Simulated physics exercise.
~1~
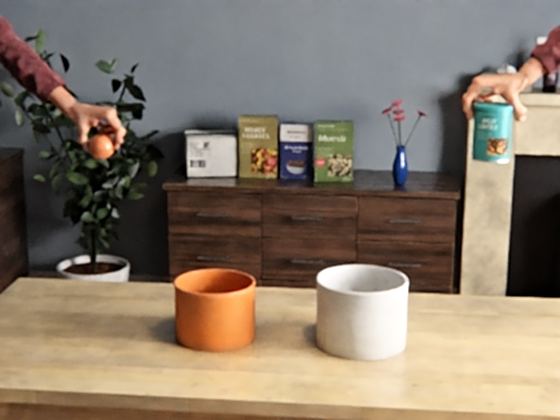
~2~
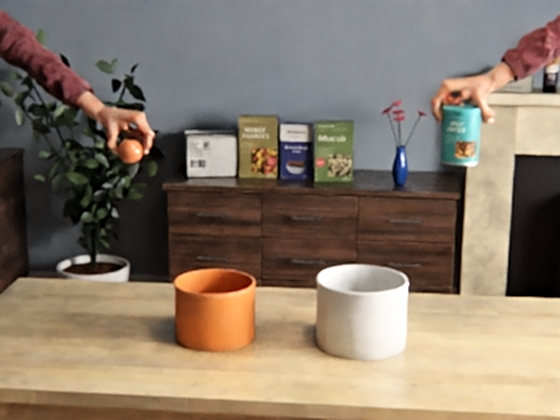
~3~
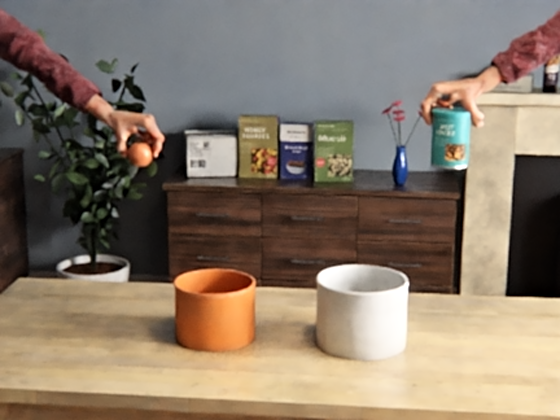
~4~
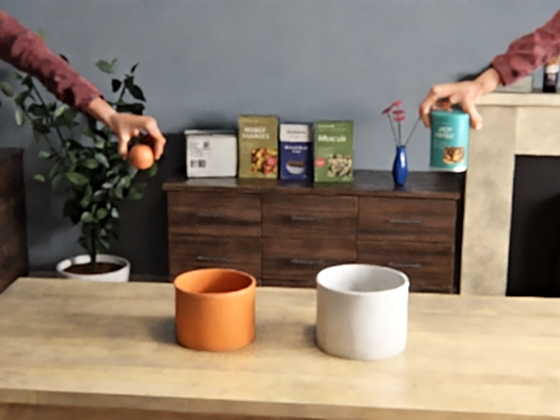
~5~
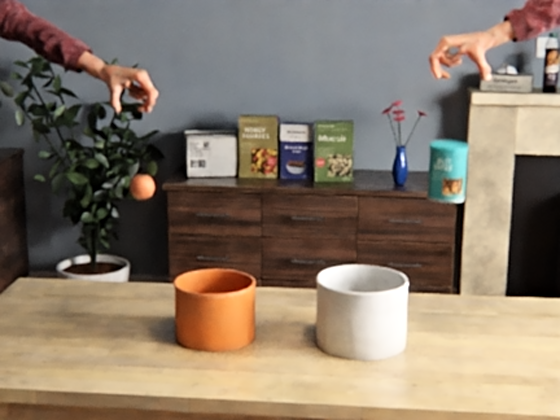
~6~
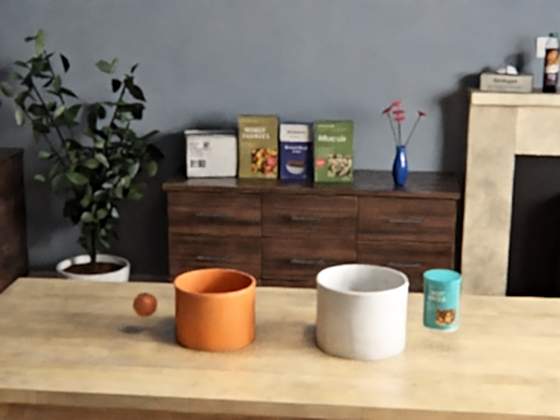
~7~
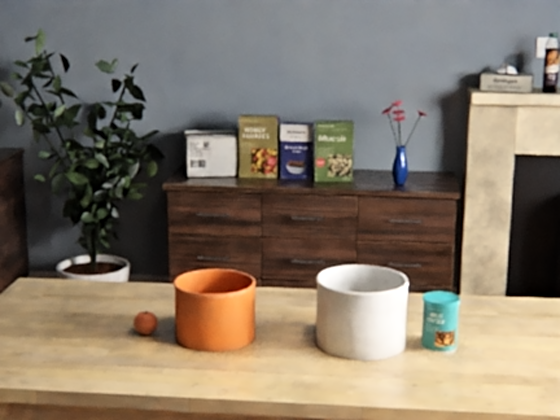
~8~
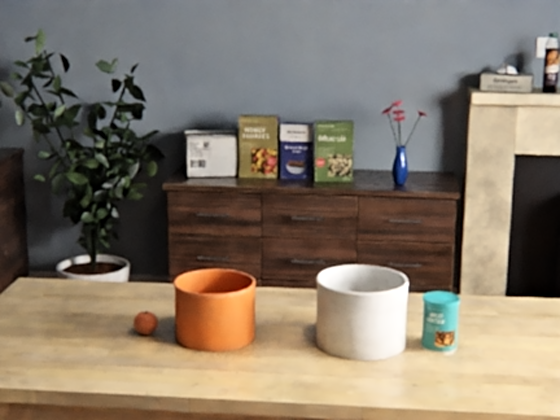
On a wooden table in a room, two hands release an orange tomato and turquoise tin, both landing outside the two pots.
